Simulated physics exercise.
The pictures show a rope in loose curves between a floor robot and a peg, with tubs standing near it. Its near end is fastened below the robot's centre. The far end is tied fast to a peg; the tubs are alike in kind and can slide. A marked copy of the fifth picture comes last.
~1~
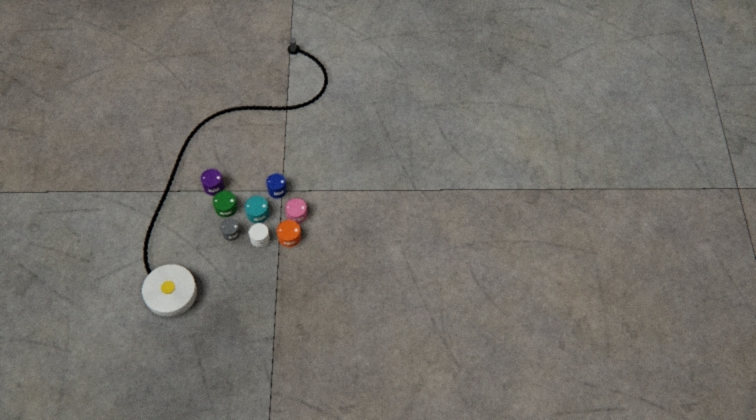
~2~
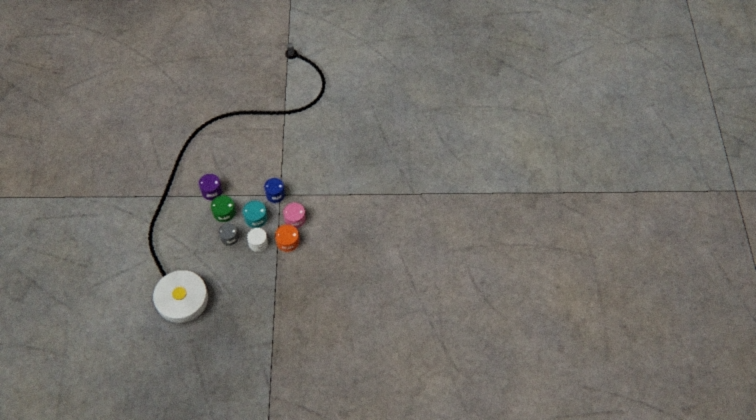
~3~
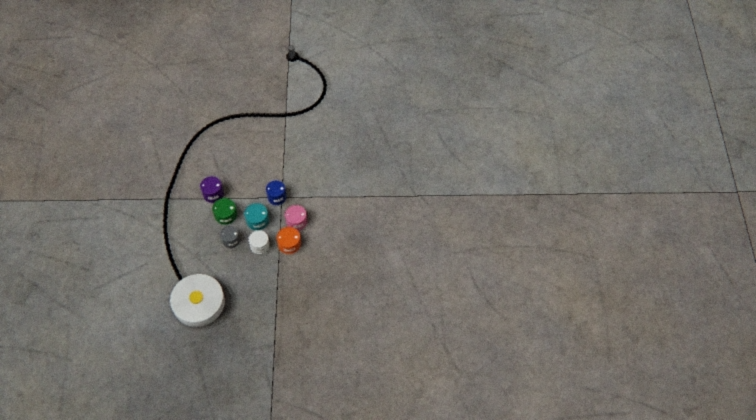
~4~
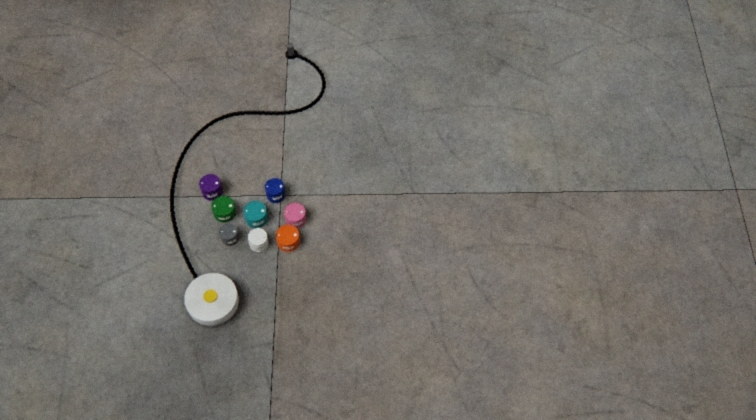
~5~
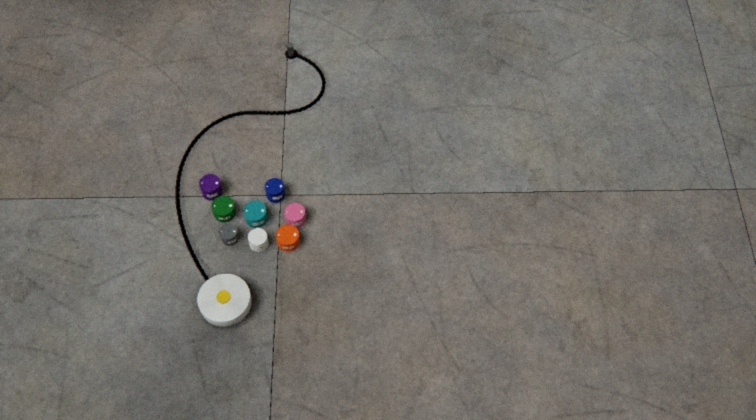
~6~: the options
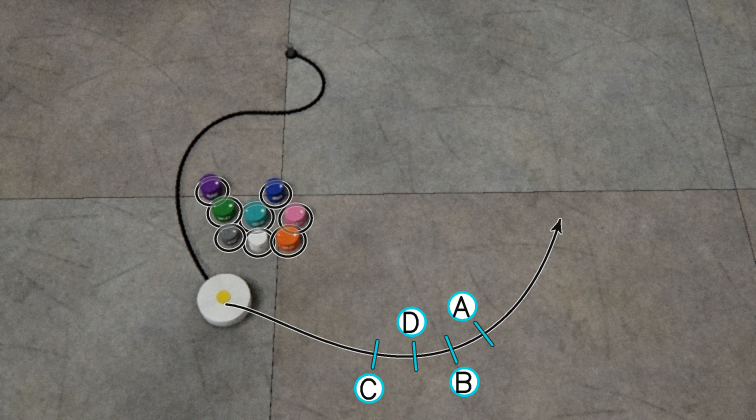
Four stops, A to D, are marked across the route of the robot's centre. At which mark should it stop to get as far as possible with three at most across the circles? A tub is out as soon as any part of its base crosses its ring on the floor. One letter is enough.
C is the last stop within the limit.
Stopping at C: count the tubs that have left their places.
Three.
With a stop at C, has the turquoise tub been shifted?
No.
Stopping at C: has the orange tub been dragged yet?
By then, no.
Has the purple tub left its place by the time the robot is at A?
Yes.
On the copy, A at (484, 334); B at (451, 349); C at (375, 354); D at (415, 356); the route from (226, 304) via (432, 354) to (560, 220).
On C. First, robot (277, 318).
Then, robot (328, 339).
Finally, robot (375, 351); green tub (232, 209); grey tub (242, 229); purple tub (231, 189); three over the rings.
By contrast, A has eight over the rings; B has eight over the rings; D has seven over the rings.
